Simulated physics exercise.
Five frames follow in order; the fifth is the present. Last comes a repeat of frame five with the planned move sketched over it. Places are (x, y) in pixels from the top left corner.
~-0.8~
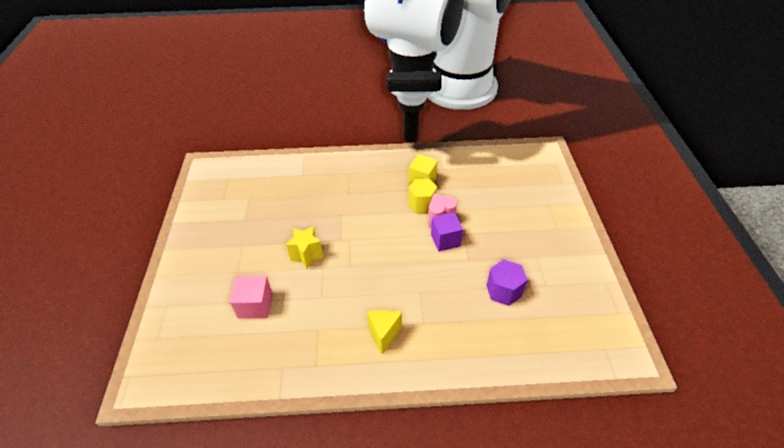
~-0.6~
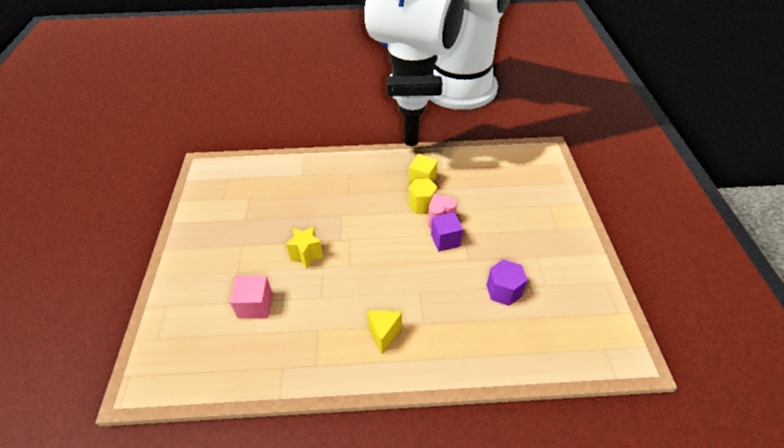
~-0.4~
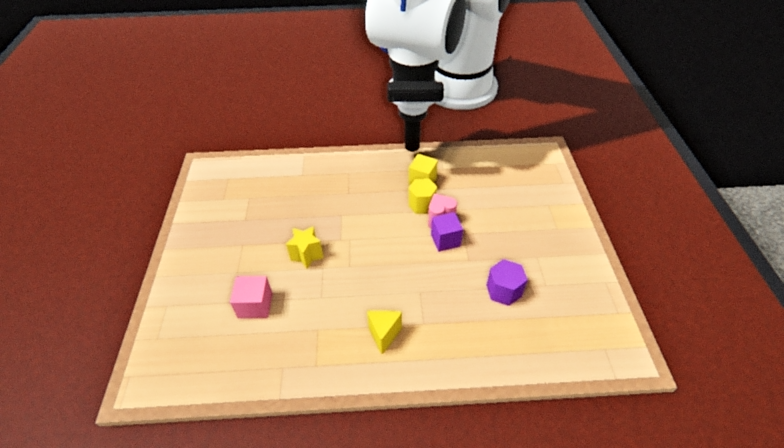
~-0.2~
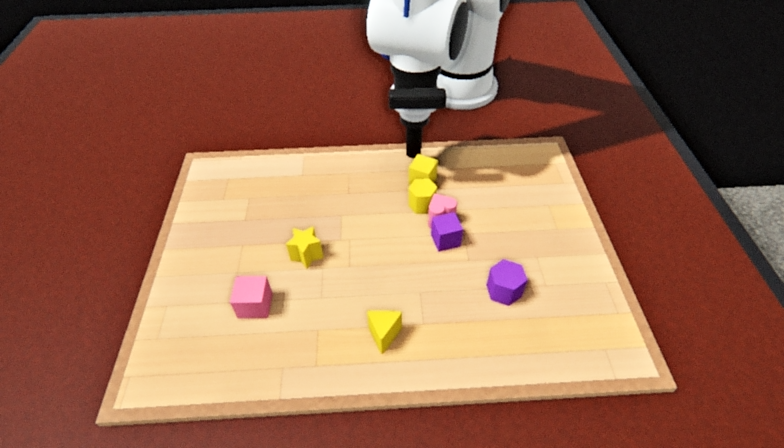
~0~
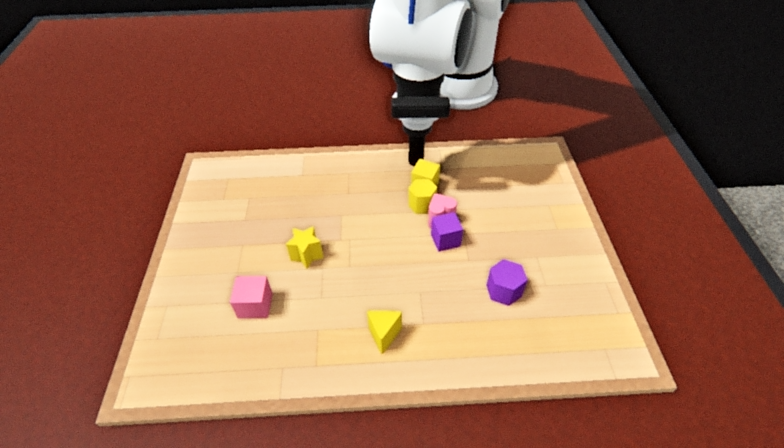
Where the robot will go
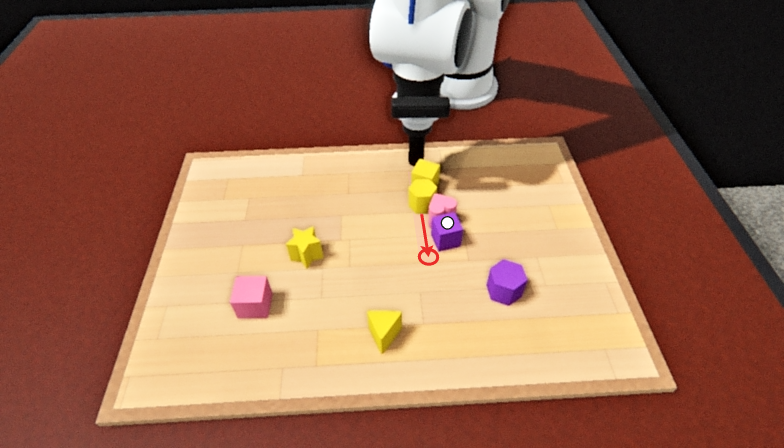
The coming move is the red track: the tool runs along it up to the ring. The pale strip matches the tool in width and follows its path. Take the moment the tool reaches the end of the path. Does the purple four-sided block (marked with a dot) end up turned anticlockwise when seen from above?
No, that is not how it ends up.
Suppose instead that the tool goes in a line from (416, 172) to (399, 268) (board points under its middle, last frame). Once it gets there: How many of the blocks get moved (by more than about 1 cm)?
It displaces three or more.
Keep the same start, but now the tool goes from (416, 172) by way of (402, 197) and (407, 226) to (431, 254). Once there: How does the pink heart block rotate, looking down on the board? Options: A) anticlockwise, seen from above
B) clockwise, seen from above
It's A.
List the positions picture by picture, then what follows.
In the first picture, tool tip at (411, 138); block tops, yellow six-sided block at (423, 187); yellow four-sided block at (424, 163); pink heart block at (442, 203); purple four-sided block at (448, 223).
In the second picture, tool at (411, 142); blocks unchanged.
In the third picture, tool at (412, 147); blocks unchanged.
In the fourth picture, tool at (414, 154); blocks unchanged.
In the fifth picture, tool at (416, 162); yellow six-sided block at (423, 187); yellow four-sided block at (426, 168); pink heart block at (442, 203); purple four-sided block at (448, 223).
Path on the board, from (416, 172) to (428, 257); the dot is on the purple four-sided block.
What follows on the original path. One third of the way, tool at (420, 188); yellow six-sided block at (432, 211); yellow four-sided block at (435, 193), turned 20° anticlockwise; pink heart block at (456, 218), turned 15° clockwise; purple four-sided block at (454, 237).
Two thirds of the way, tool at (424, 216); yellow six-sided block at (447, 241); yellow four-sided block at (443, 221), turned 35° anticlockwise; pink heart block at (470, 227), turned 20° anticlockwise; purple four-sided block at (471, 256), turned 35° clockwise.
At the end, tool at (429, 247); yellow six-sided block at (463, 272), turned 25° anticlockwise; yellow four-sided block at (452, 251), turned 50° anticlockwise; pink heart block at (472, 228), turned 30° anticlockwise; purple four-sided block at (492, 282), turned 20° clockwise.
